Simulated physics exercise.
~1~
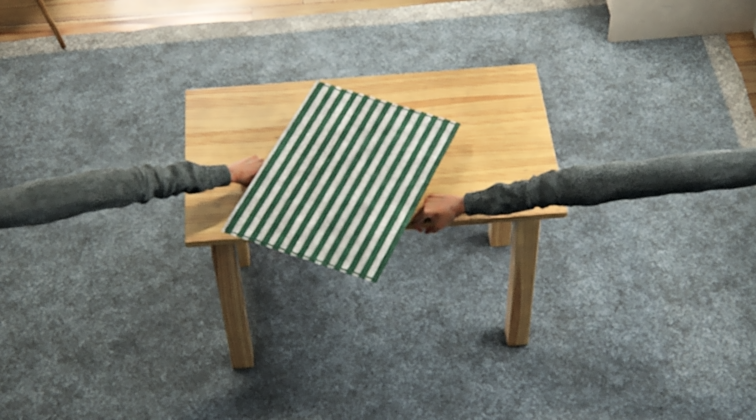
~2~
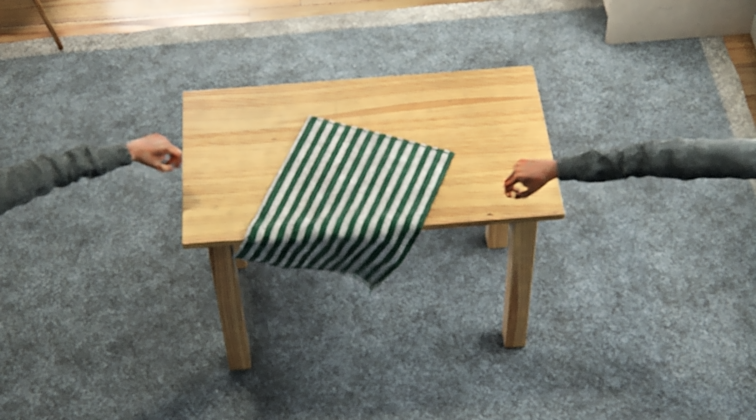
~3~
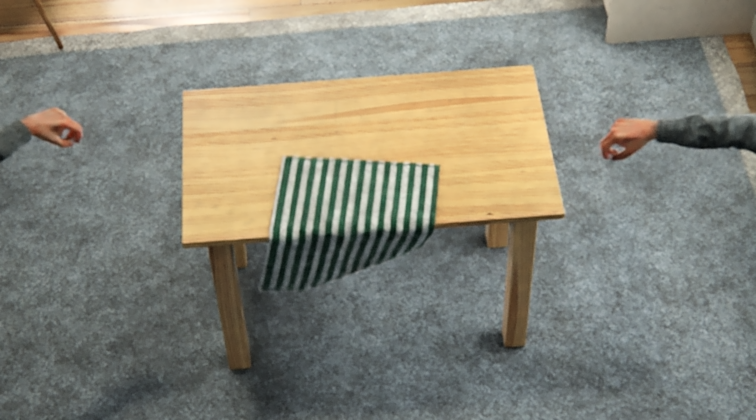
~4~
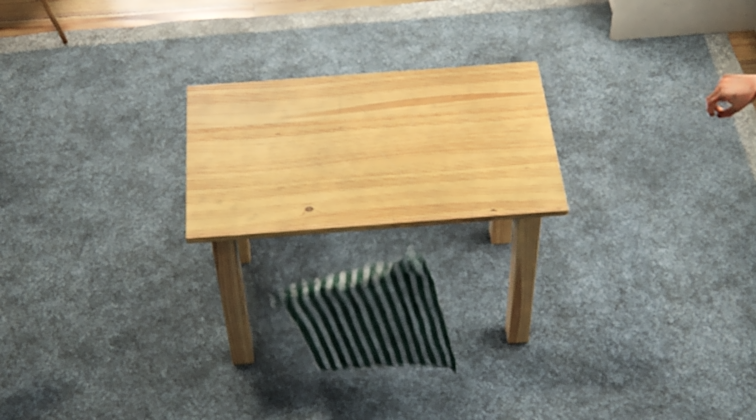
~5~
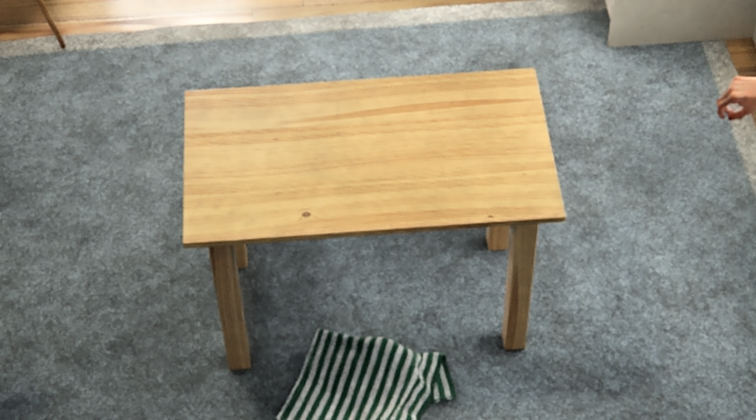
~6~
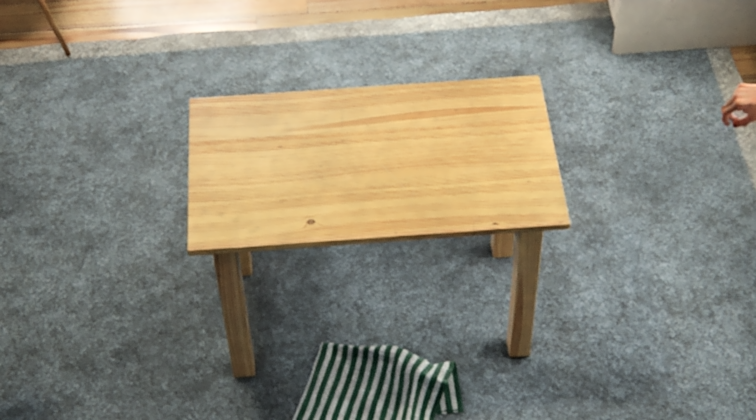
A striped scarf released by two hands slides off the wooden table's near edge onto the carpet.
